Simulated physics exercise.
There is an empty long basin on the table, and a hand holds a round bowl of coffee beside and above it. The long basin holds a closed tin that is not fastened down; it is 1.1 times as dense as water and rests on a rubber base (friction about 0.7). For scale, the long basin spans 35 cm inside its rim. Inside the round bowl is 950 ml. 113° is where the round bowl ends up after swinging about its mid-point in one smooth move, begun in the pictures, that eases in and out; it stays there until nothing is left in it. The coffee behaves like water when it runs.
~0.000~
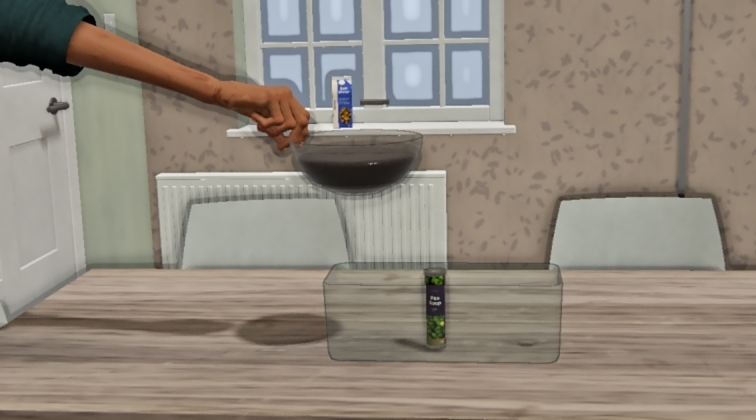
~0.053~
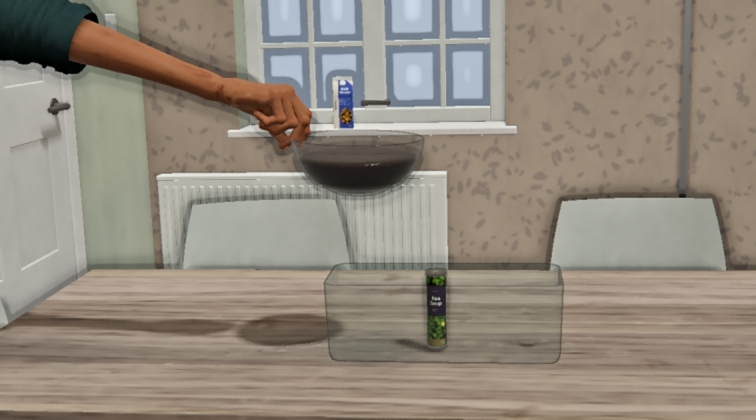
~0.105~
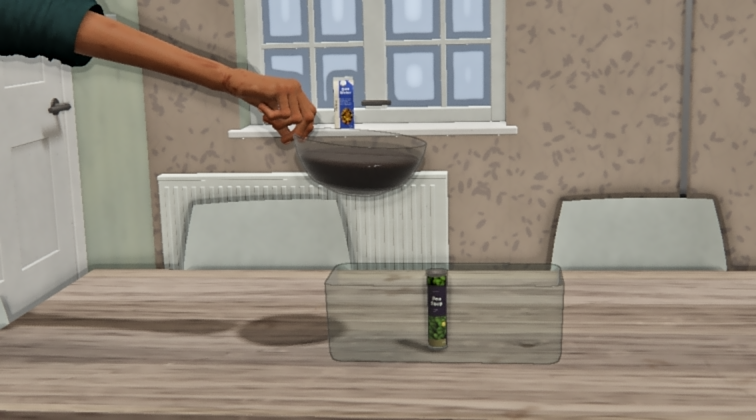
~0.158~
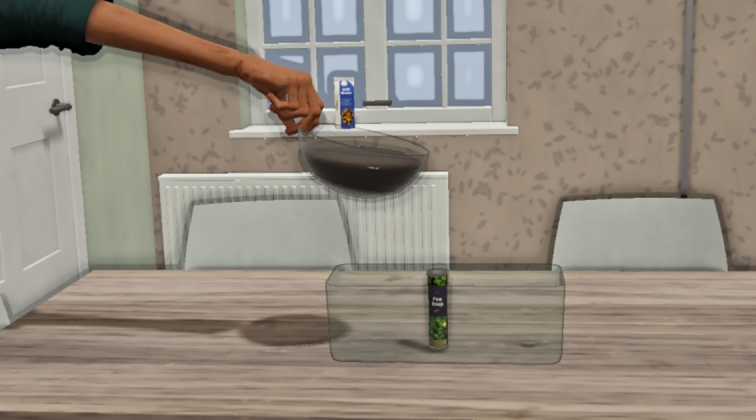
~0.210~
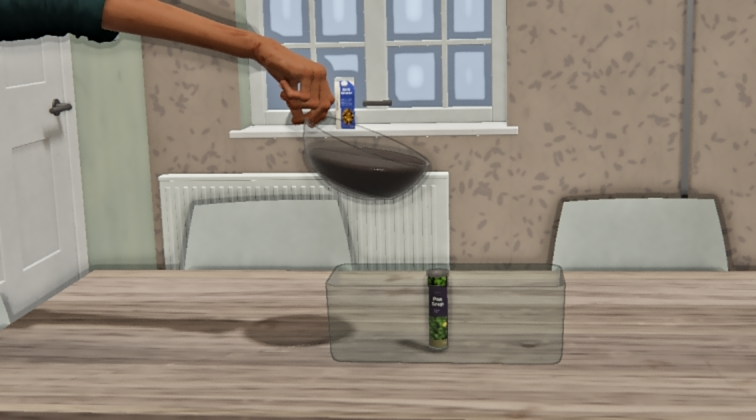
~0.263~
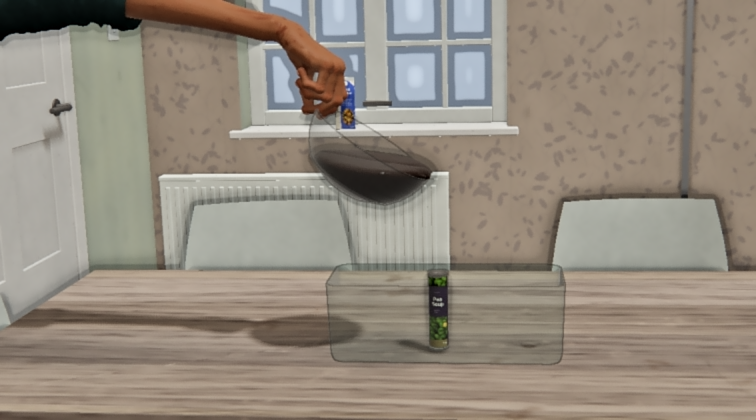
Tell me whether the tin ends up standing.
It stays on its base.
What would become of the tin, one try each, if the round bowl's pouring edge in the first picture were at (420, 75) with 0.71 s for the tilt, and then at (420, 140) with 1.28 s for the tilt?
First it remains upright; then it stays up.
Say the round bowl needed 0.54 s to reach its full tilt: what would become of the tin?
Outcome - the tin remains standing.
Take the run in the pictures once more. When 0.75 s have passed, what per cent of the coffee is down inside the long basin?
Around 84 parts in a hundred.
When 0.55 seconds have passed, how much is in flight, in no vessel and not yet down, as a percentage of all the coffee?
46 per cent.
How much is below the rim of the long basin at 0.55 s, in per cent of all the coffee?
Around 48%.
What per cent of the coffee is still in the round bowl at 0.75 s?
0 %.
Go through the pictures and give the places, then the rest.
Tilt 0°; pouring edge (422, 138); surface from (299, 155) to (417, 154); the long basin's rim runs from (329, 275) to (560, 275); the tin's top is at (435, 275), in the first picture.
Tilt 2°; pouring edge (423, 140); surface from (300, 155) to (418, 156), in the second picture.
Tilt 6°; pouring edge (426, 145); surface from (302, 153) to (420, 158), in the third picture.
Tilt 13°; pouring edge (428, 154); surface from (305, 151) to (423, 162), in the fourth picture.
Tilt 23°; pouring edge (429, 166); surface from (309, 150) to (427, 165), in the fifth picture.
Tilt 34°; pouring edge (428, 180); surface from (315, 153) to (426, 170); 2 per cent is over the edge, in the sixth picture.
Then, 0.55 s in, the tilt is 99° and 6 per cent is still to pour; the tin stands where it began.
Then, 0.75 s in, the tilt is 113° and 0 per cent is still to pour; the tin stands where it began.
Then, 0.97 s in, the tilt is 113° and 0 per cent is still to pour; the tin stands where it began.
Then, 1.21 s in, the tilt is 113° and 0 per cent is still to pour; the tin stands where it began.
Finally, the tin stands where it began.
